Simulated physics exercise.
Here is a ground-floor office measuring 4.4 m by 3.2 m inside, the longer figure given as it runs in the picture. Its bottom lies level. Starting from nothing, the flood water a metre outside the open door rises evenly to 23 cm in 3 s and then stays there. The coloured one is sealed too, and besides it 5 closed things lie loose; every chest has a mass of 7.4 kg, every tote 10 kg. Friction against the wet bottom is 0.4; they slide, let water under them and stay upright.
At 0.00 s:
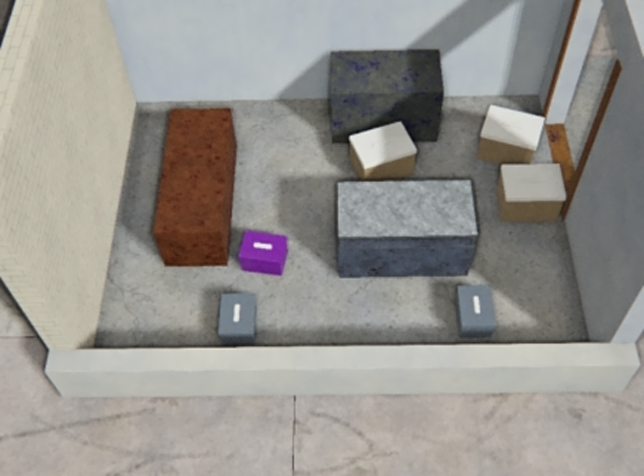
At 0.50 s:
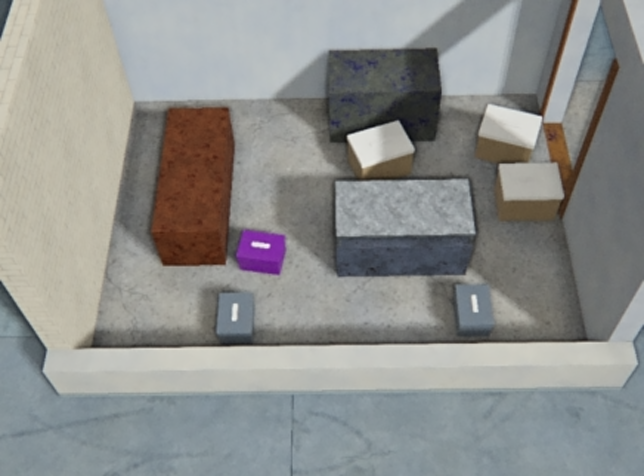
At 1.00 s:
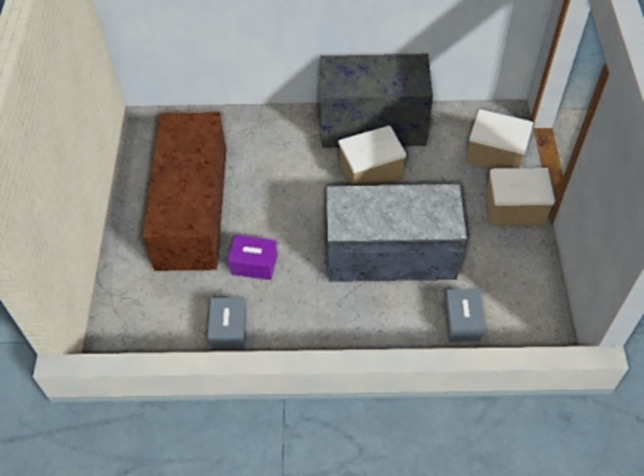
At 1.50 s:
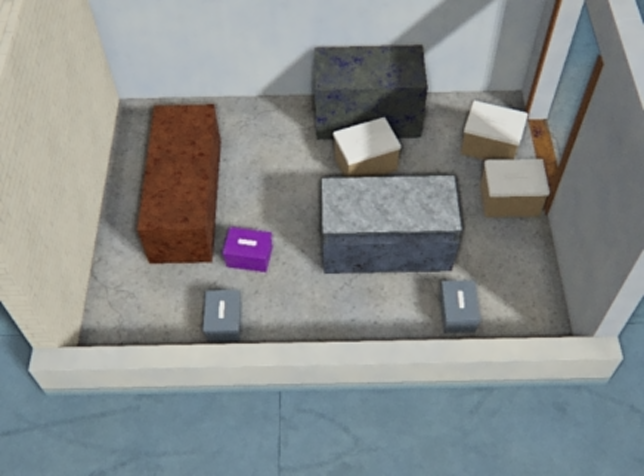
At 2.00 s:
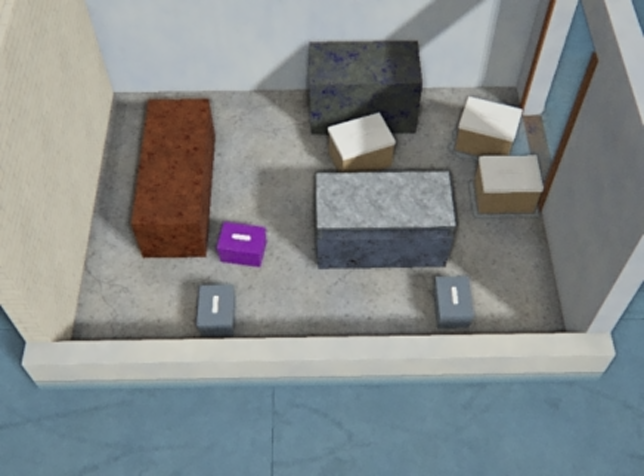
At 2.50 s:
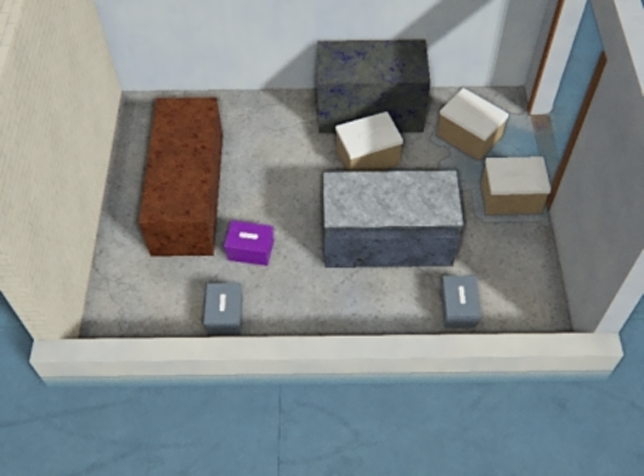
At the start, a walled room seen from above holds a purple tote, two grey ones, three pale-topped boxes and larger blocks, with dry ground outside. Bluish water spreads across the ground outside, then enters through the doorway at right, and the box nearest it turns and shifts slightly left.
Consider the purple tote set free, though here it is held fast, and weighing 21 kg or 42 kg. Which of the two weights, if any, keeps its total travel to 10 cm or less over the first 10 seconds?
I think only the heavier option passes.
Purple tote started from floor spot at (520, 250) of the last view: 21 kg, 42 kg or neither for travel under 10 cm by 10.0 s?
Outcome - success with both.
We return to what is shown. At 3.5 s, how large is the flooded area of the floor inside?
At that time the wet patch spans about 3.5 m2.
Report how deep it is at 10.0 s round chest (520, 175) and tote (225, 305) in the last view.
7 and 9 cm.
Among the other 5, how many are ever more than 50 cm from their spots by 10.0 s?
Count: 3.
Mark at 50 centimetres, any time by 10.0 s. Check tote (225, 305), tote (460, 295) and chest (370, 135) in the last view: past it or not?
In that order: Below, below, beyond.
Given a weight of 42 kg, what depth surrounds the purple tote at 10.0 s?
Roughly 12 cm.
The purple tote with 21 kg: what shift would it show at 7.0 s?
About 5 cm.
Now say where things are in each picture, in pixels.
In the first frame, the purple tote at (263, 246) rests on the ground; water covers 0.0 m2; 0 of 6 have shifted.
In the second frame, the purple tote at (261, 246), on the bottom; 0.0 m2 under water; 0 of 6 have shifted.
In the third frame, the purple tote at (252, 251) rests on the ground; 0.0 m2 under water; 0 of 6 have shifted.
In the fourth frame, the purple tote at (247, 243), on the bottom; water covers 0.0 m2; 0 of 6 have shifted.
In the fifth frame, the purple tote at (241, 238), on the bottom; water covers 0.2 m2; 0 of 6 have shifted.
In the sixth frame, the purple tote at (249, 236), on the bottom; 0.8 m2 under water; 1 of 6 have shifted.
After 3.5 s the purple tote would be 0 cm from its start with 21 kg and 0 cm from its start with 42 kg; 0 cm of water round it then.
After 4.5 s the purple tote would be 0 cm from its start with 21 kg and 0 cm from its start with 42 kg; 2 cm of water round it then.
After 7.0 s the purple tote would be 5 cm from its start with 21 kg and 0 cm from its start with 42 kg; 8 cm of water round it then.
After 10.0 s the purple tote would be 67 cm from its start with 21 kg and 0 cm from its start with 42 kg; 12 cm of water round it then.
